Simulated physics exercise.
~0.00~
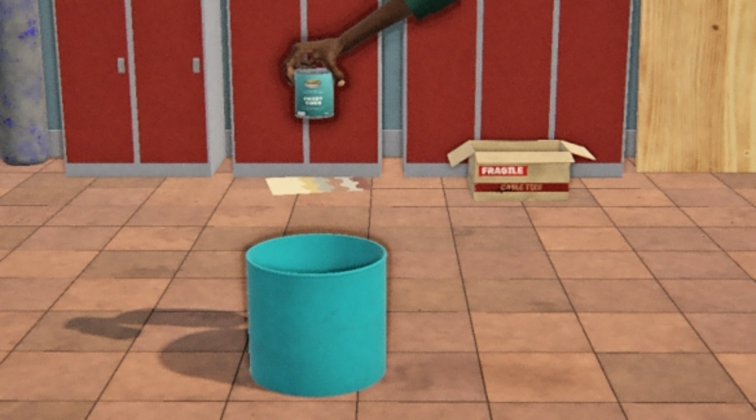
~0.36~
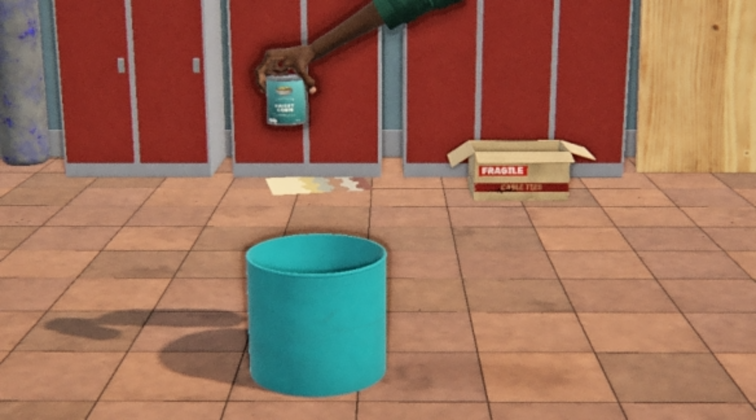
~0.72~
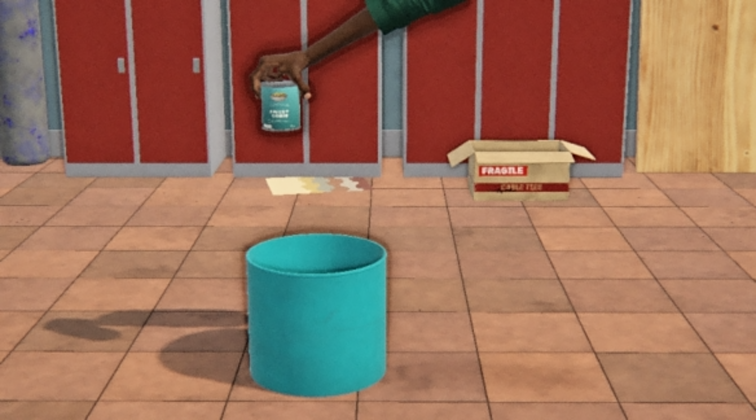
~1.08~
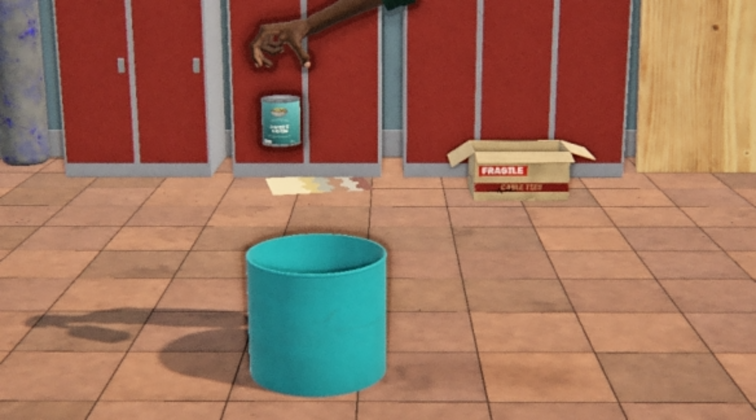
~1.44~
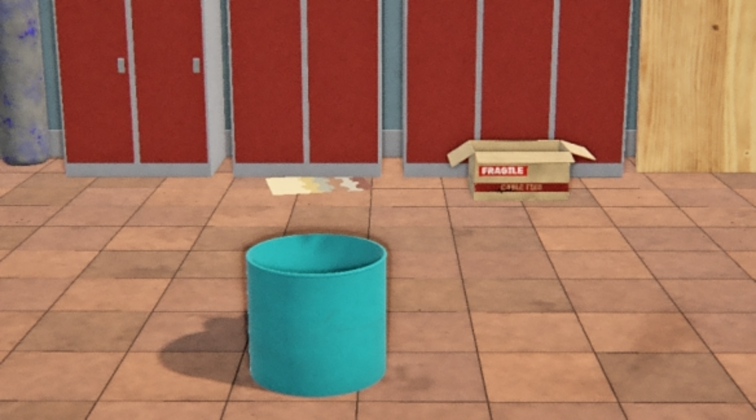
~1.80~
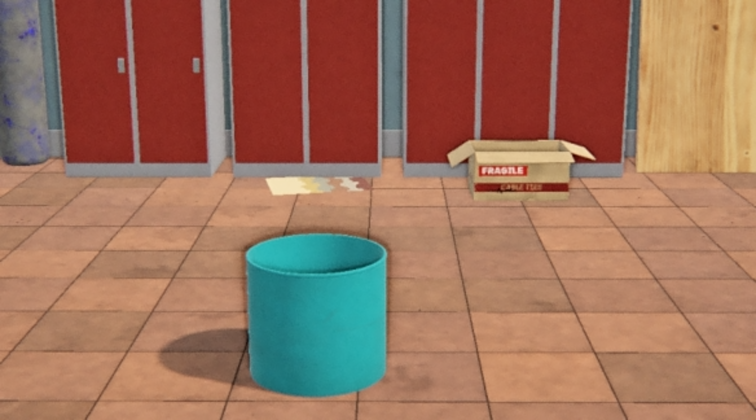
Turquoise tin held by a hand above a matching bin, shifting left, then being released and dropping inside out of sight.
